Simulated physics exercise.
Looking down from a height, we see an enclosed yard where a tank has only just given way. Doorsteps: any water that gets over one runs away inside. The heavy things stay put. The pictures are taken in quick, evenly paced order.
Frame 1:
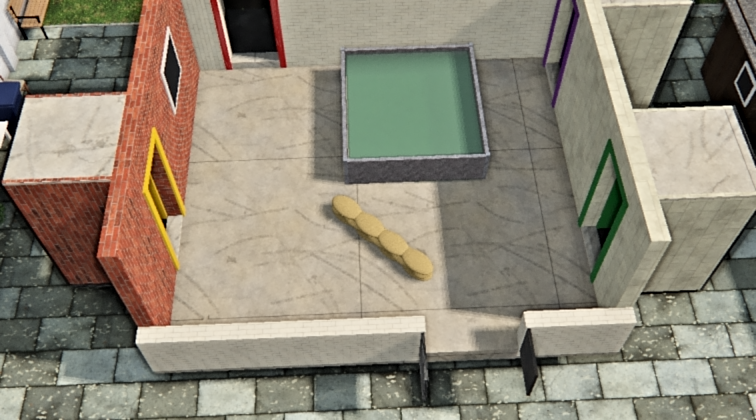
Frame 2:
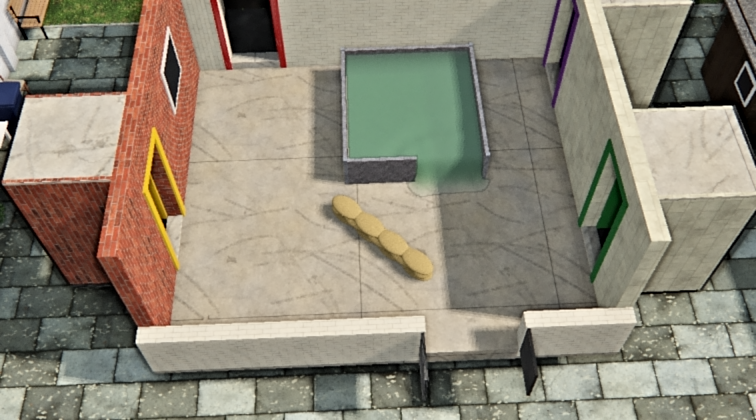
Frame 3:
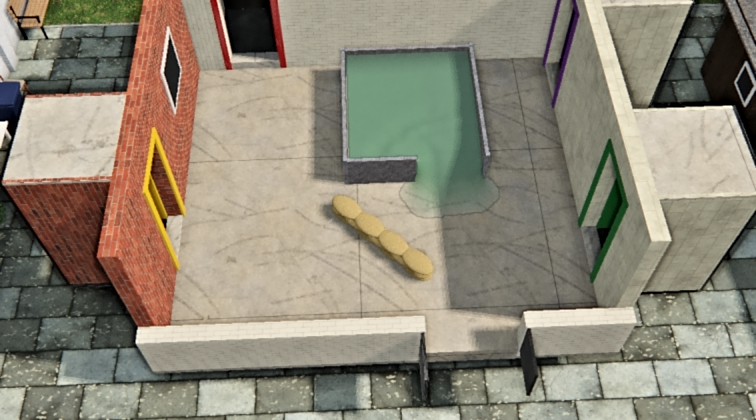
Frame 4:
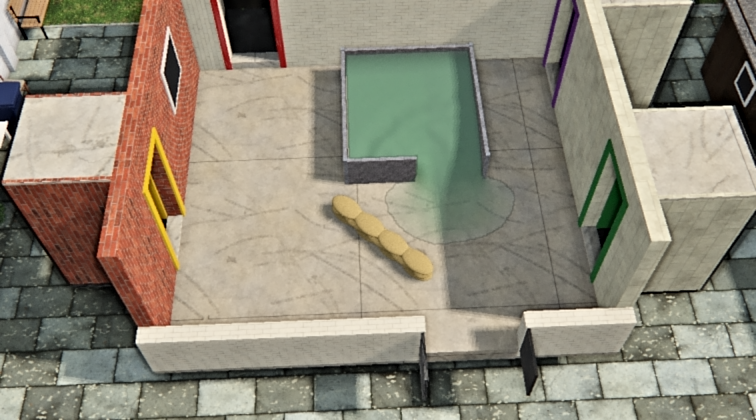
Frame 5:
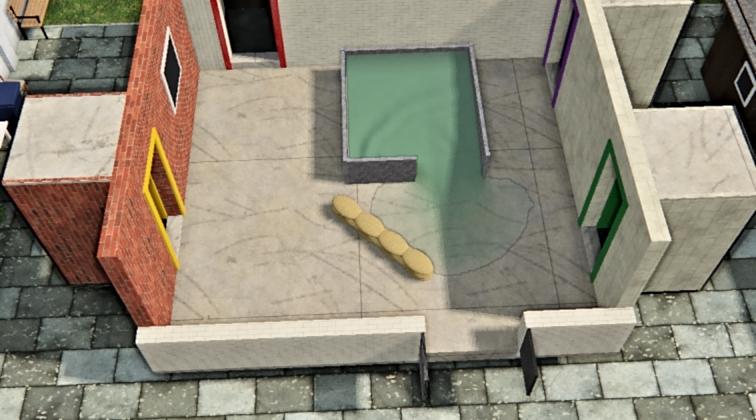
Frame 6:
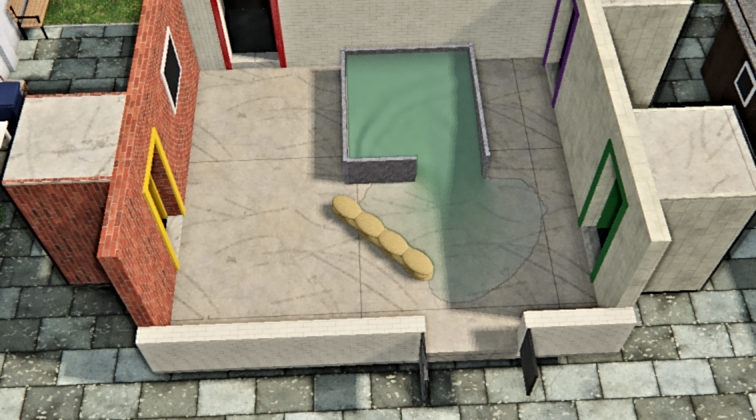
At the start, greenish water sits still in a square tank inside a walled yard, near a diagonal row of sandbags. Then a gap opens in the tank's front wall at the right, and water pours out, spreading across the paved floor toward the viewer and along the right side of the bags.
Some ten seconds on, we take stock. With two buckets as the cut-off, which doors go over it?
As I see it, green door: Above two buckets; red door: Two buckets at most; yellow door: Two buckets at most; purple door: Two buckets at most.
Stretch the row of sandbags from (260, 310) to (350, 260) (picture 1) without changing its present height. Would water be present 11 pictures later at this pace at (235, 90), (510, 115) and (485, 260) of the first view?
Results in turn: Unreached, then unreached, then reached.
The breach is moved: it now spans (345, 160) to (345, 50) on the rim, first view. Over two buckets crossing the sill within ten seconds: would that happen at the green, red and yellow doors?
The green door tops the limit, the red door tops the limit and the yellow door tops the limit.
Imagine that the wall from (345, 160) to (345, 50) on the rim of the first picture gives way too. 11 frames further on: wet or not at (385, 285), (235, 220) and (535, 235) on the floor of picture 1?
Sequence: Spared / wetted / spared.
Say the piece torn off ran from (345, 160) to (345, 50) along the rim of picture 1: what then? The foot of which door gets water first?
I'd name the red-painted one.
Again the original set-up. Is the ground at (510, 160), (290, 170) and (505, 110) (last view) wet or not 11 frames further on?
In turn, the points end up high and dry, high and dry and high and dry.
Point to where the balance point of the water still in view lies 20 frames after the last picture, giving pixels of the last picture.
At about (439, 171).
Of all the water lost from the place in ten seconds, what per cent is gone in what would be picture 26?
It should be close to 35 percent by then.
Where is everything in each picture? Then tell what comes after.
The first frame shows still water in the tank at (411, 103).
In the second frame, the front is at (413, 186), out from the gap at (449, 172).
In the third frame, the front is at (422, 213), out from the gap at (449, 173).
In the fourth frame, water pours out at (449, 173) and has run to (436, 240).
In the fifth frame, water pours out at (449, 173) and has run to (443, 269).
In the sixth frame, the front is at (449, 297), out from the gap at (449, 172).
A moment on, water covers 25 % of the floor; the green door not reached, the red door not reached, the yellow door not reached, the purple door not reached.
Next, water covers 25 % of the floor; the green door under two buckets in, the red door not reached, the yellow door not reached, the purple door not reached.
Then, water covers 30 % of the floor; the green door over two buckets in, the red door not reached, the yellow door not reached, the purple door not reached.
Later, water covers 40 % of the floor; the green door far over two buckets in, the red door not reached, the yellow door wet at the sill, nothing in, the purple door wet at the sill, nothing in.
In the end, water covers 60 % of the floor; the green door far over two buckets in, the red door not reached, the yellow door wet at the sill, nothing in, the purple door wet at the sill, nothing in.
